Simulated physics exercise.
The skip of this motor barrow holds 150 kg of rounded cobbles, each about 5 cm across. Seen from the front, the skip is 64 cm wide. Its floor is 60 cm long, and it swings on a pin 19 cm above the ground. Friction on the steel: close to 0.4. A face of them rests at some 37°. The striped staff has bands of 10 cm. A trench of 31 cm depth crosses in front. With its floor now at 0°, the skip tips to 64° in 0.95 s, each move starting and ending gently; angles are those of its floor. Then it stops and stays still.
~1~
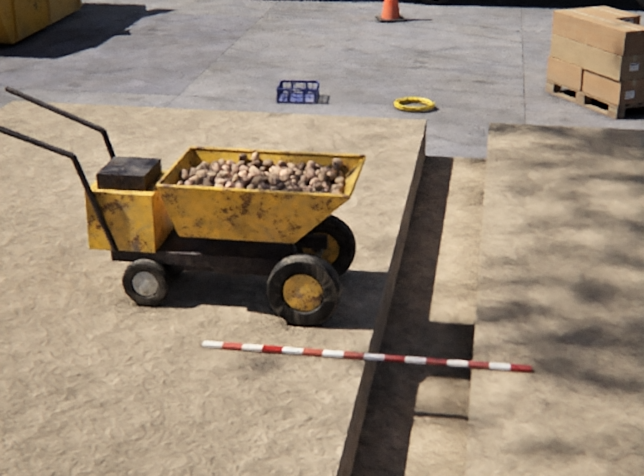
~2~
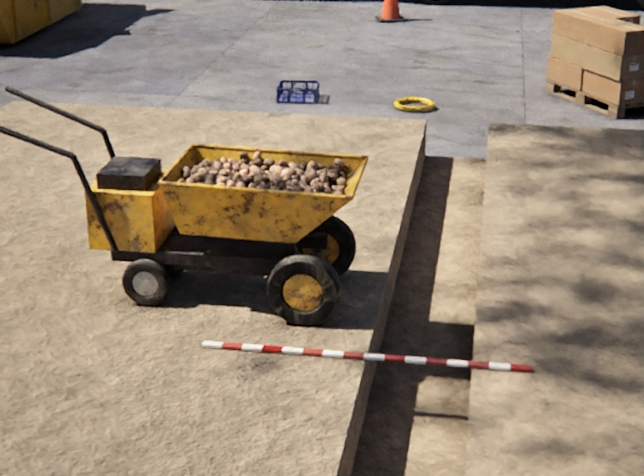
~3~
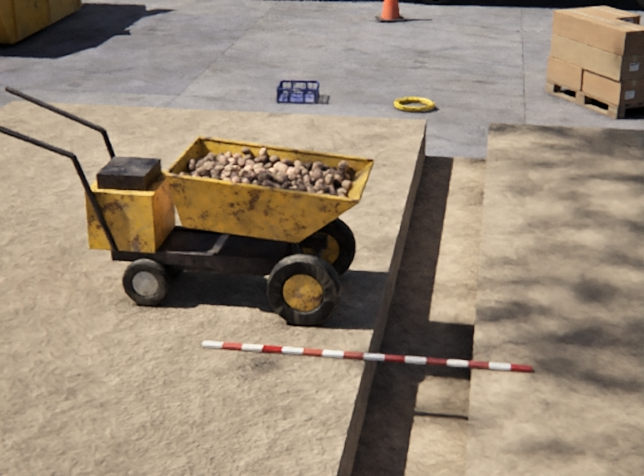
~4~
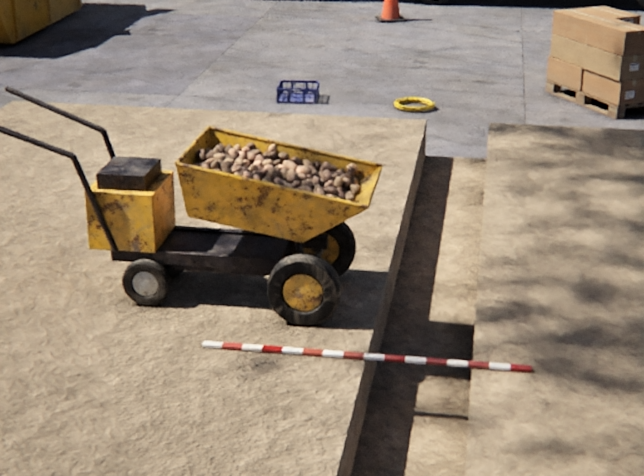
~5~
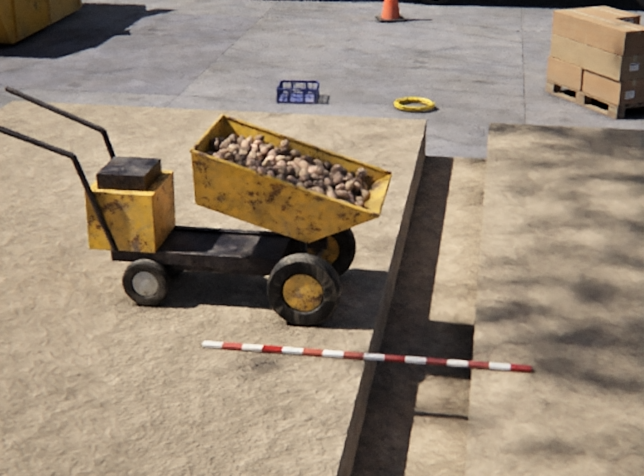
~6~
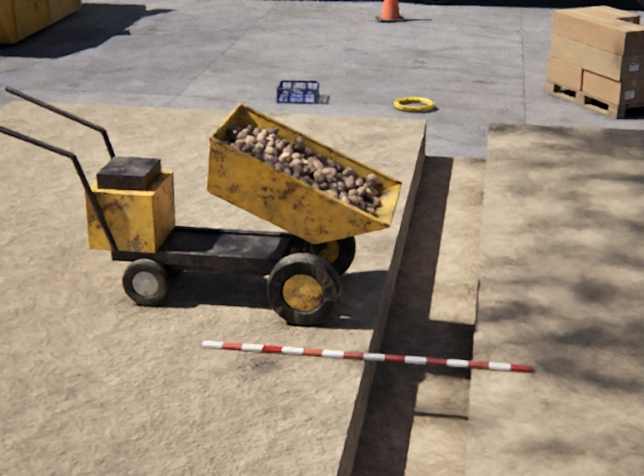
The yellow skip of a motor barrow tilts steadily toward the trench, carrying rounded cobbles.
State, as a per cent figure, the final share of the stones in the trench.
The final share is about 74 per cent.
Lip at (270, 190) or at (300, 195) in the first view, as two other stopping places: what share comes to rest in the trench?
From the first place around 90 per cent, from the other around 100.
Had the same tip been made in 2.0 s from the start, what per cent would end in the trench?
About 85%.
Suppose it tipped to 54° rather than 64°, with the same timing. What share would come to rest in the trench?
I'd expect around 65 in a hundred.
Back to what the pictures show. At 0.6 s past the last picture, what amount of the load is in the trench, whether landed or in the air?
Approx. 25 % of the load.
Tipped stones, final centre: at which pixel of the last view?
(455, 345).
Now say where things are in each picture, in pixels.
In the first frame, lip at (350, 197), floor tilted 0°, highest stones at (287, 168).
In the second frame, lip at (352, 198), floor tilted 1°, highest stones at (276, 169).
In the third frame, the skip is at 5°, its lip at (359, 202); the top of the load is at (220, 163).
In the fourth frame, the skip is at 10°, its lip at (368, 208); the top of the load is at (226, 155).
In the fifth frame, the skip is at 17°, its lip at (379, 216); the top of the load is at (231, 145).
In the sixth frame, the skip is at 25°, its lip at (390, 227); the top of the load is at (243, 136).
Then, 0.3 s after the last picture the floor is at 54°, 100 % in the skip; the foremost stones are at (412, 236).
Then, 0.6 s after the last picture the floor is at 64°, 70 % in the skip, 27 % in the trench, 2 % past the trench; the foremost stones are at (488, 312).
Then, 1.0 s after the last picture the floor is at 64°, 27 % in the skip, 48 % in the trench, 24 % past the trench; the foremost stones are at (595, 308).
Then, 2.9 s after the last picture the floor is at 64°, 0 % in the skip, 74 % in the trench, 26 % past the trench; the foremost stones are past the picture's edge.
